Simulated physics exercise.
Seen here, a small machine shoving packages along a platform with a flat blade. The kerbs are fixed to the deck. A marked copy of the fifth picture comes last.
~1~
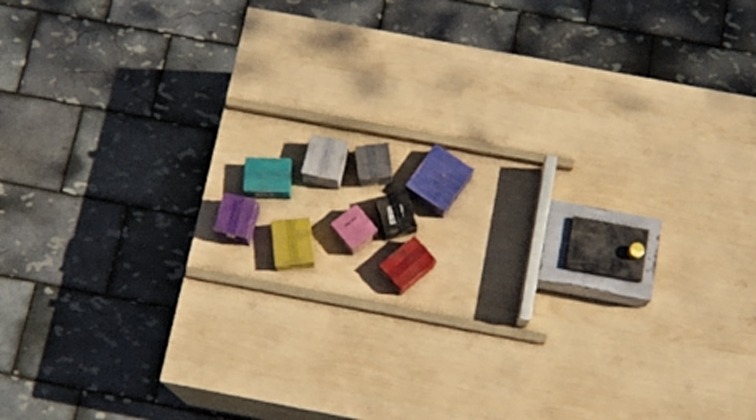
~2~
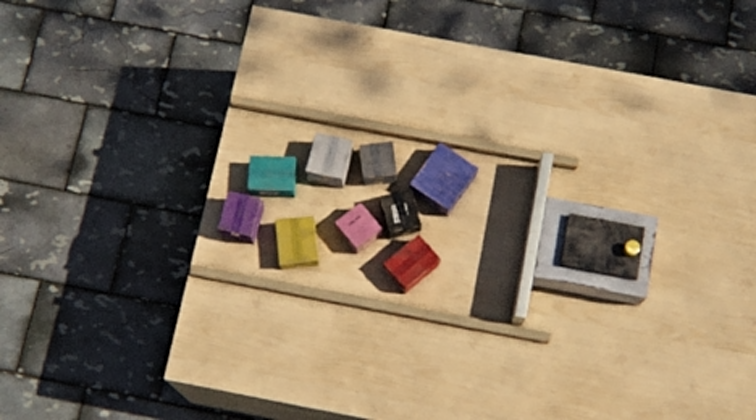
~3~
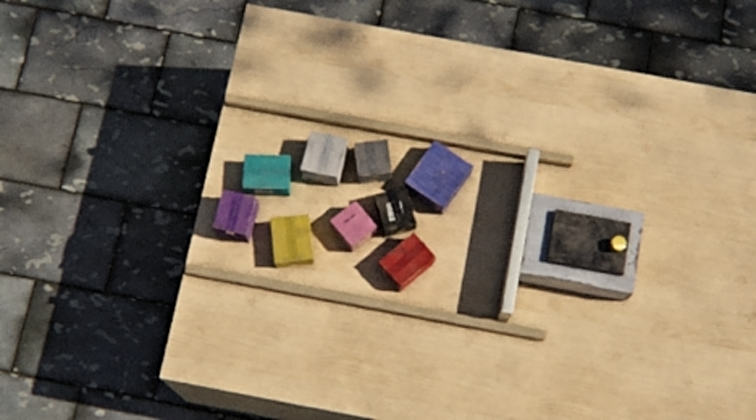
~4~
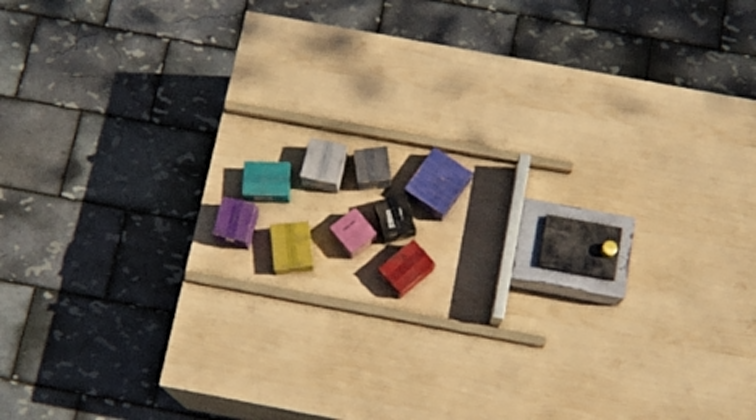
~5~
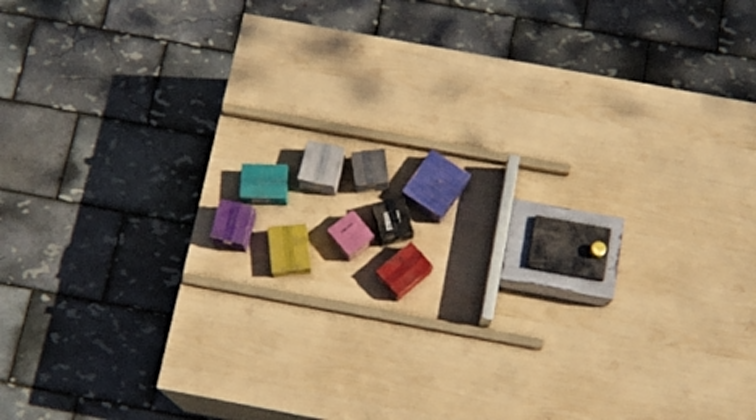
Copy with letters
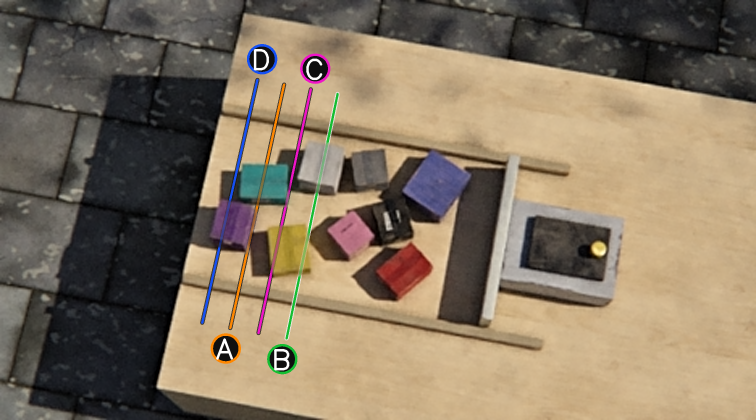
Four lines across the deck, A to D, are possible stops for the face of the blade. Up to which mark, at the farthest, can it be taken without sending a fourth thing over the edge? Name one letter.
It can go as far as C.
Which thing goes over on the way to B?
It is the turquoise parcel.
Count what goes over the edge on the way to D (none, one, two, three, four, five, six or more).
Six or more.
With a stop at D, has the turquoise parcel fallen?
By then, yes.
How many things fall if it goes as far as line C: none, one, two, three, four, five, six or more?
Three.
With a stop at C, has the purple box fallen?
By then, yes.
On the marked copy, A at (258, 203); B at (313, 213); C at (285, 208); D at (231, 198).
With C. Early on, robot (485, 232); blue crate (403, 176); red box (383, 274).
Further on, robot (408, 218); turquoise parcel (212, 185); purple box (220, 230).
At the end, robot (349, 208); white parcel over the edge; turquoise parcel over the edge; three fallen.
As for the rest, A drops four; B is within the limit but short; D drops six.
